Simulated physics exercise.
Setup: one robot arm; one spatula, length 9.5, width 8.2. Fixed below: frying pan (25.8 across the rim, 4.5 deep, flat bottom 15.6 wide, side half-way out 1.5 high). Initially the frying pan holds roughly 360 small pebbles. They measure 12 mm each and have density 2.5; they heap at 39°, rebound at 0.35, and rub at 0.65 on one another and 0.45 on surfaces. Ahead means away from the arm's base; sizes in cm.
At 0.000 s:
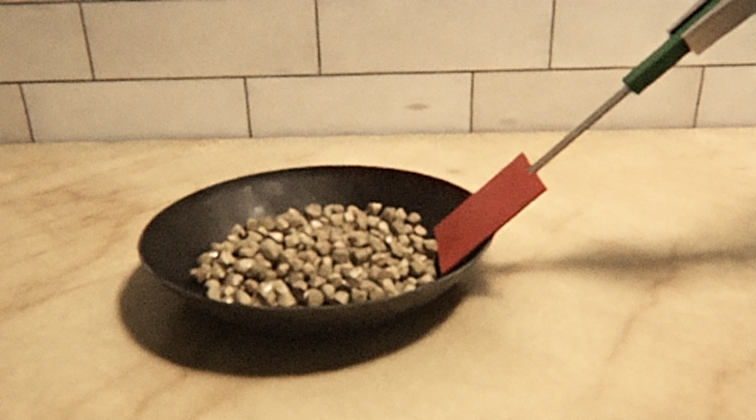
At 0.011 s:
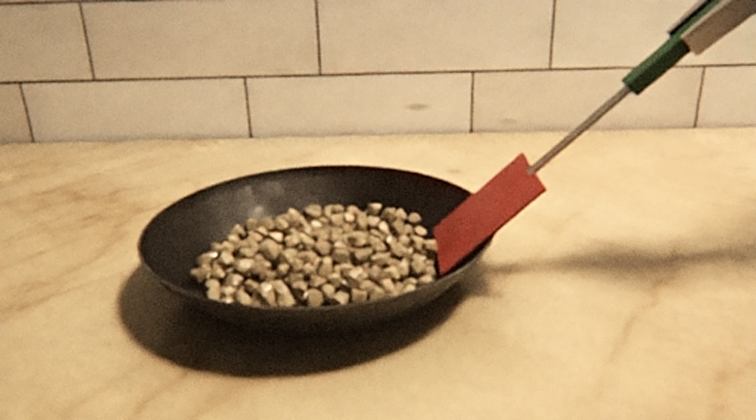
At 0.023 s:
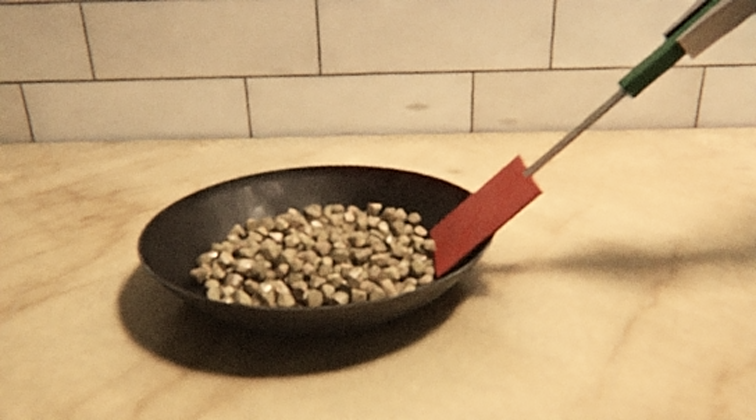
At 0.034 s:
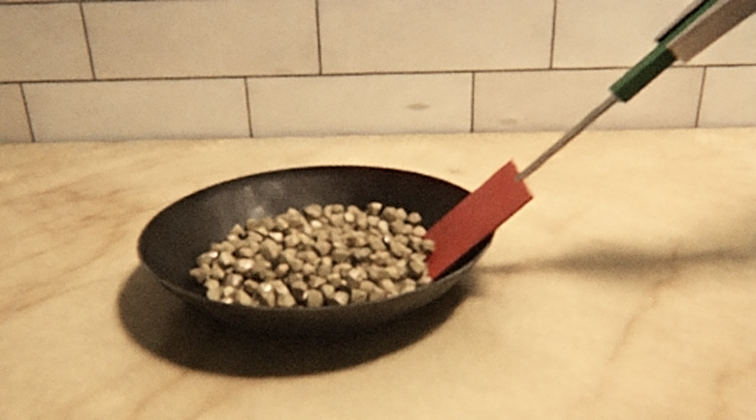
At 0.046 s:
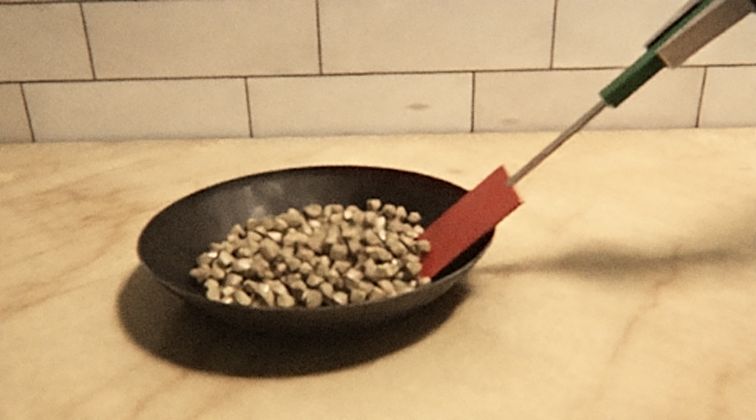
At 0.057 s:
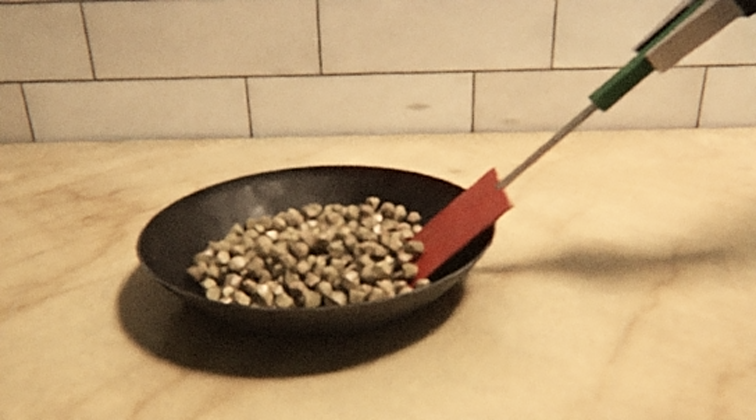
Robot arm slowly pushing a red spatula down and left into small pebbles heaped in a black frying pan, nudging them slightly.
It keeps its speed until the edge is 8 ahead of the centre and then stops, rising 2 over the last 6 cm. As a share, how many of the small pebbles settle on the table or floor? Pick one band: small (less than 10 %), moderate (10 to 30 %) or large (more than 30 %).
Moderate.
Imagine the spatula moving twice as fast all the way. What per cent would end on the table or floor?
Near 40 %.
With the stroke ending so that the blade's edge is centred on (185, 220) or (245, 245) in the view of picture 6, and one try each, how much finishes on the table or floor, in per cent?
Estimates, in order: 40 % and 0 %.
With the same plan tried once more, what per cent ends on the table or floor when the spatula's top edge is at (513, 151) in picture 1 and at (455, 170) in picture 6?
Around 35 per cent finishes on the table or floor.
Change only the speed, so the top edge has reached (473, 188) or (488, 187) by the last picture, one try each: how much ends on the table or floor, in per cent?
Estimates: Near 40 %, near 30 %.
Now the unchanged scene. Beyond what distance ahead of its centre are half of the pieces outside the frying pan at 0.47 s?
I'd put it at some 18 centimetres.
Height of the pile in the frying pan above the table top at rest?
Some 6.0 cm above the table.
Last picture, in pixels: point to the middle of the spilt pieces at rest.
In the last view, it's around (92, 274).
After 0.14 s, sloping 43°, highest piece 6 above the table; 360 in the frying pan.
After 0.23 s, sloping 43°, highest piece 5 above the table; 360 in the frying pan.
After 0.47 s, sloping 43°, highest piece 6 above the table; 295 in the frying pan, 60 on the table or floor, 5 on the blade or in flight.
After 1.52 s, sloping 43°, highest piece 5 above the table; 294 in the frying pan, 66 on the table or floor.
At rest, 294 in the frying pan, 66 on the table or floor. That is 18 % on the table or floor.
